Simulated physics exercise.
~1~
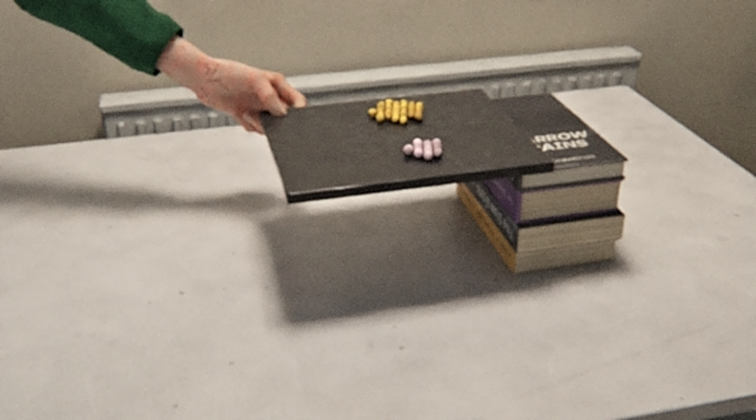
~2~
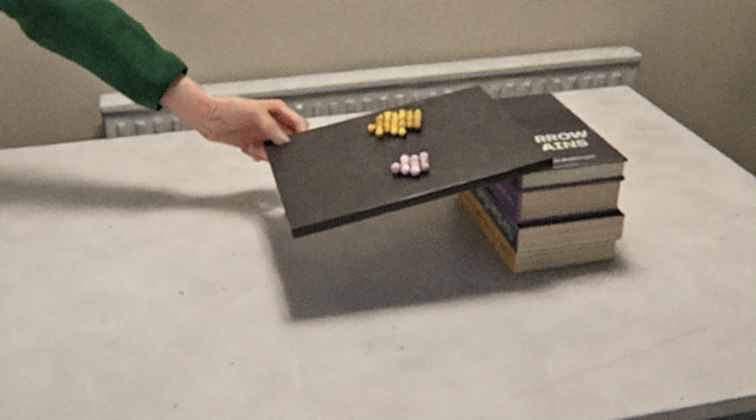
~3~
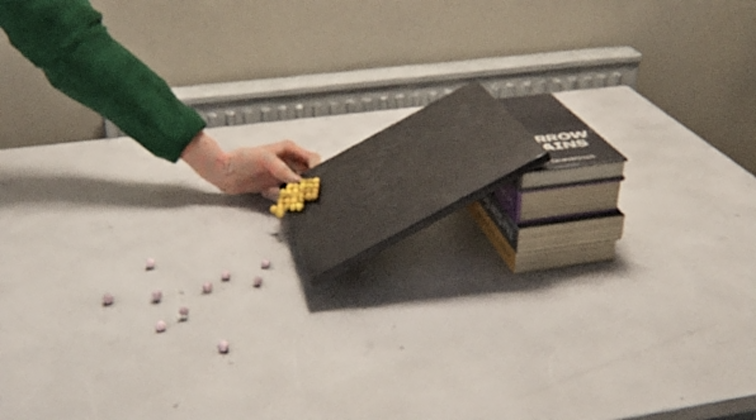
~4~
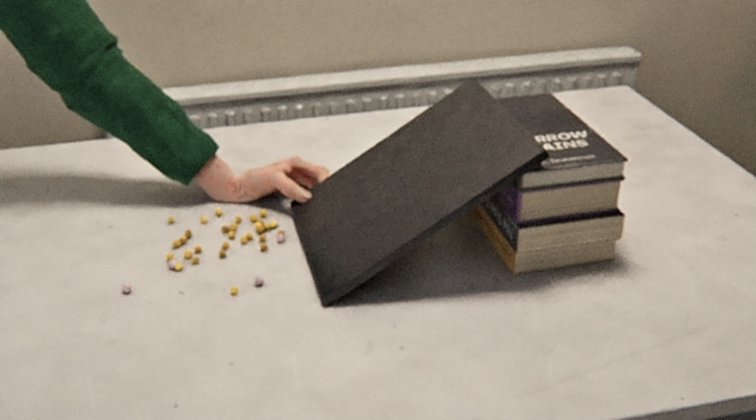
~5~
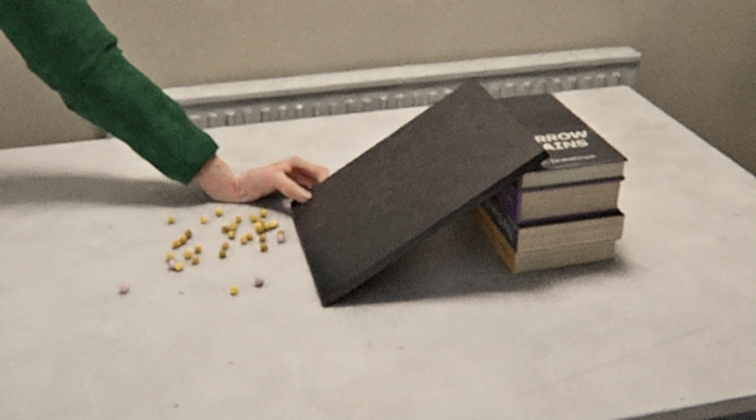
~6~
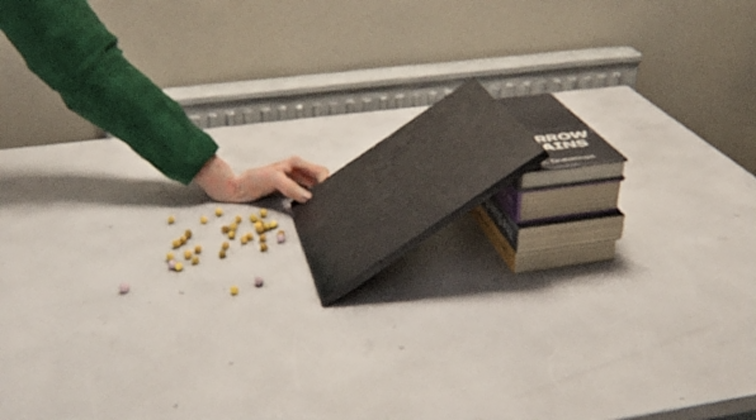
Hand lowering one end of a dark board propped on books, pink then yellow beads sliding off and scattering across the table.
